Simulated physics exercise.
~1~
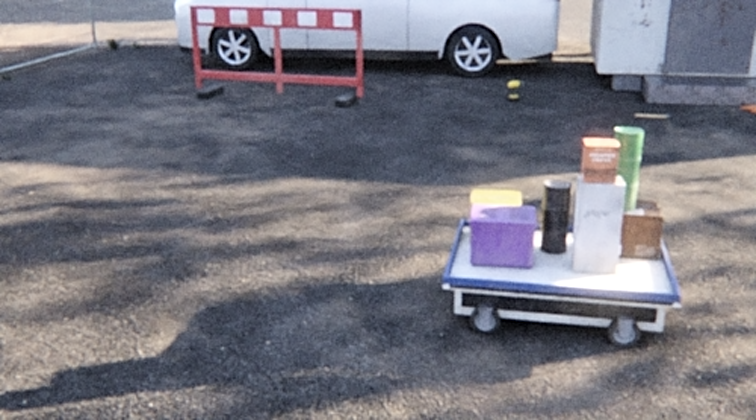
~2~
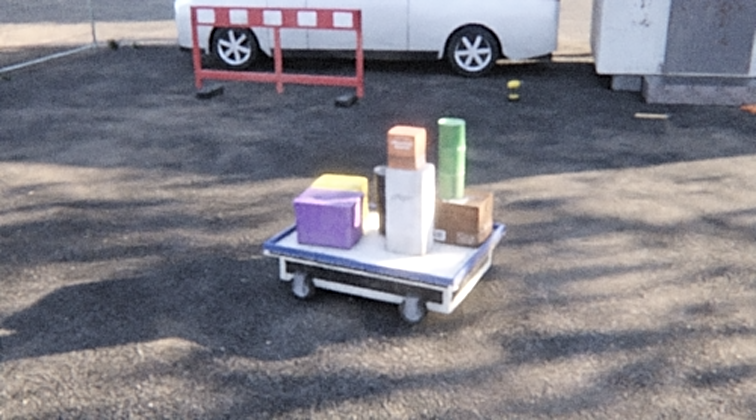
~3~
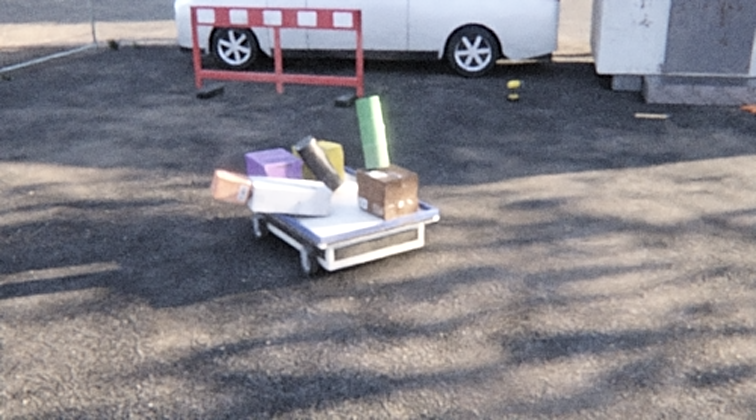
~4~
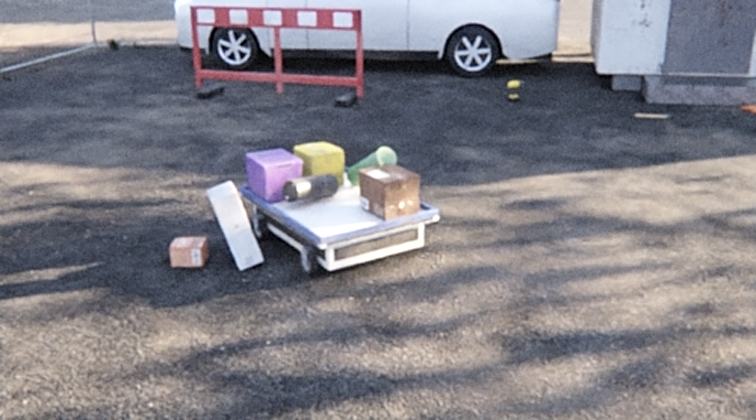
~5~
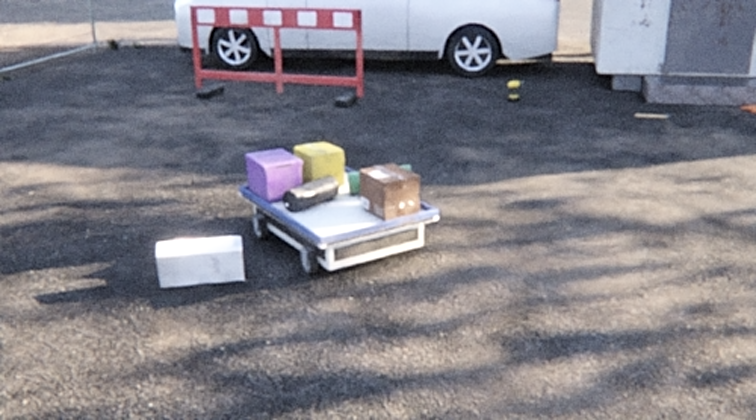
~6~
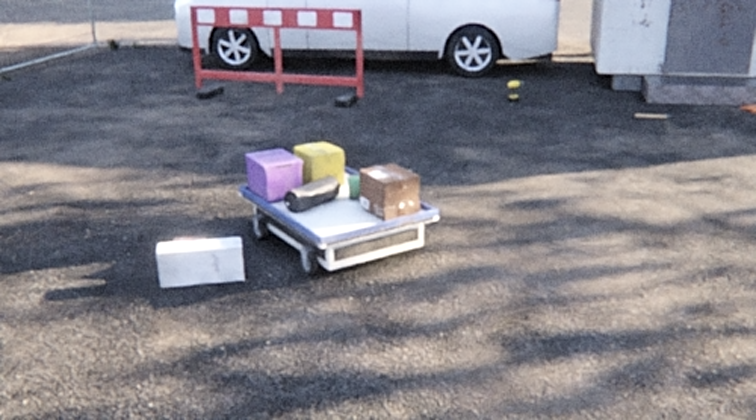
The clip opens with a flat cart on sunlit tarmac, carrying a purple tote, yellow and brown parcels, black and green canisters, and an orange box on top of a tall white one. The cart rolls left with its load upright, then swings away from the viewer and stops. The white and orange boxes topple left over the edge while both canisters tip. The orange box reaches the ground as the white one follows, landing on its side and hiding it from view. Both canisters end up lying on the deck, among the still-upright tote and parcels.
